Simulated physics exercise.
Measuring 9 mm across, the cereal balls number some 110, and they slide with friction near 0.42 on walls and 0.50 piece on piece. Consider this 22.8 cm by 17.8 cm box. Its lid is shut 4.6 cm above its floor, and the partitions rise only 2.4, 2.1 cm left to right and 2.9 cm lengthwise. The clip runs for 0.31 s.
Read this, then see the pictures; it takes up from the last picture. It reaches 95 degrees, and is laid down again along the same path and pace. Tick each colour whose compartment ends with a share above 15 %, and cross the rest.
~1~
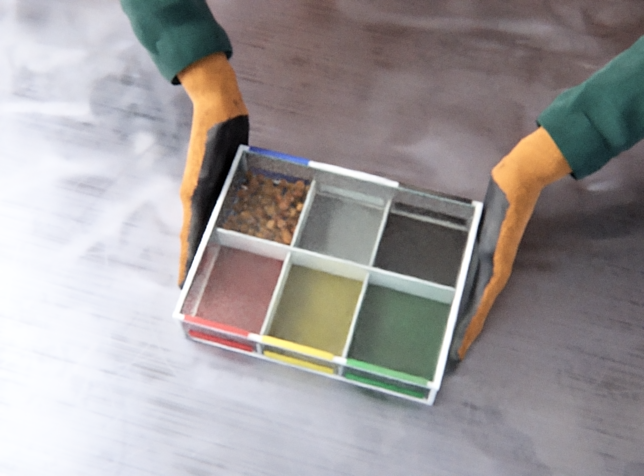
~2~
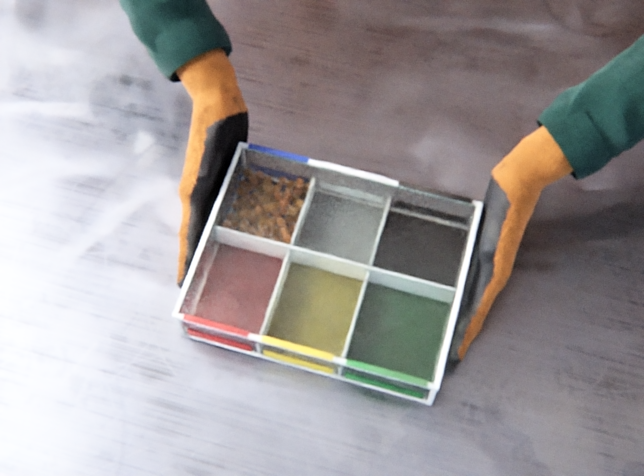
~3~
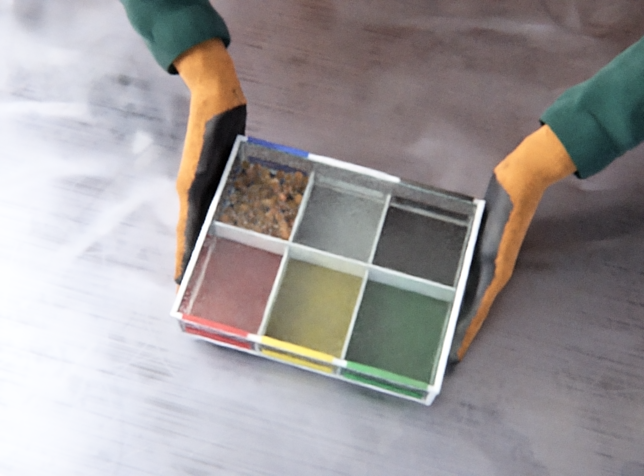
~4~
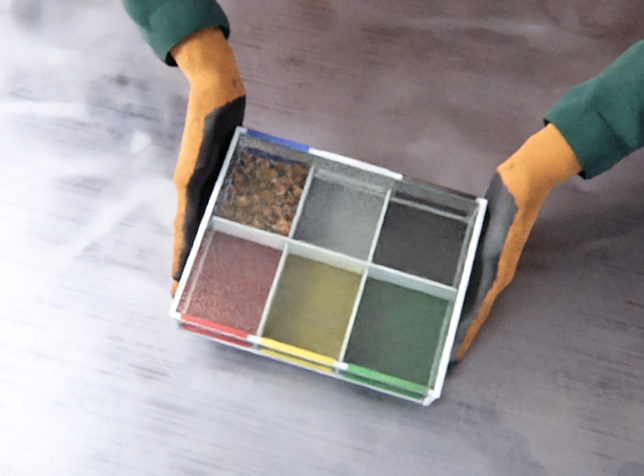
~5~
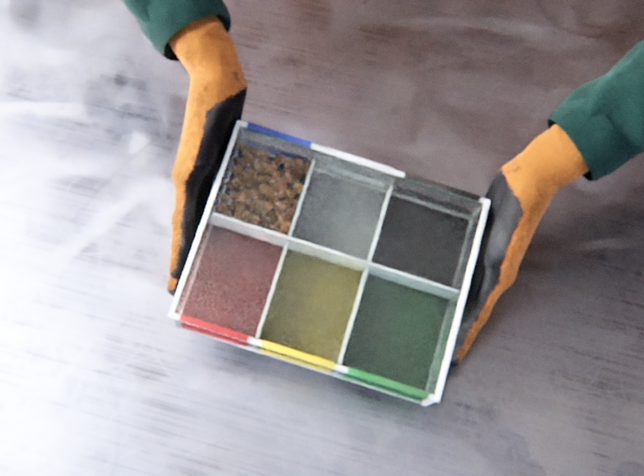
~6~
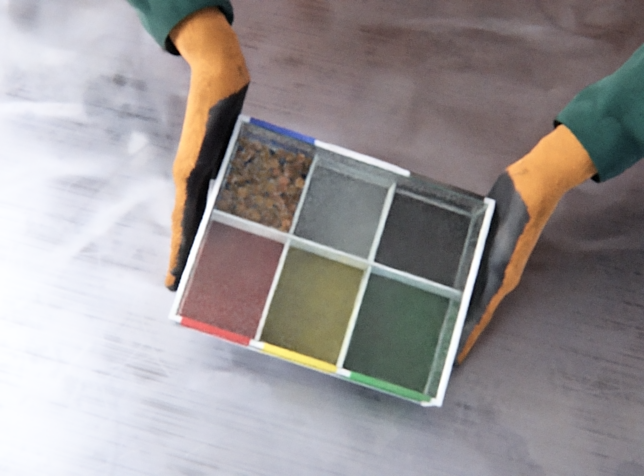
Red compartment: Cross. Blue compartment: Tick. Green compartment: Tick. Yellow compartment: Cross. White compartment: Cross. Black compartment: Cross.
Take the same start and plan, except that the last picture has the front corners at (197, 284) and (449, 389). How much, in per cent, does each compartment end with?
By the end, red has 0%, blue has 25%, green has 5%, yellow has 0%, white has 0% and black has 70%.
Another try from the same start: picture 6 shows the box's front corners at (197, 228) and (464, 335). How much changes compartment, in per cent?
My guess is close to 45 per cent.
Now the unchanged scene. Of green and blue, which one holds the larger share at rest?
Green compartment.
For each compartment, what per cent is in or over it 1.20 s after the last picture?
Shares - red: 0; blue: 70; green: 15; yellow: 10; white: 5; black: 0.
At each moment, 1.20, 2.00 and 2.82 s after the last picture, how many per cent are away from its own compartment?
About 30, 60, 65.
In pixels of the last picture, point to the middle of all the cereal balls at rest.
Near (379, 349).
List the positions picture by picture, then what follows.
The first picture shows box tilt 0 degrees, front corners at (179, 315) and (435, 384); blue 100 %.
The second picture shows box tilt 1 degrees, front corners at (178, 314) and (435, 385).
The third picture shows box tilt 5 degrees, front corners at (176, 313) and (435, 388), lowest corner right front.
The fourth picture shows box tilt 9 degrees, front corners at (175, 313) and (435, 392), lowest corner right front.
The fifth picture shows box tilt 13 degrees, front corners at (174, 314) and (435, 396), lowest corner right front.
The sixth picture shows box tilt 18 degrees, front corners at (175, 315) and (437, 400), lowest corner right front; blue 100 %.
Then, 1.20 s after the last picture, tilt 95 degrees; blue 70 %, green 15 %, yellow 10 %, white 5 %.
Then, 2.00 s after the last picture, tilt 42 degrees; blue 40 %, green 50 %, yellow 5 %.
Then, 2.82 s after the last picture, tilt 0 degrees; red 5 %, blue 35 %, green 50 %, yellow 5 %.
In the end, red 5 %, blue 35 %, green 50 %, yellow 5 %, white 0 %, black 0 %.
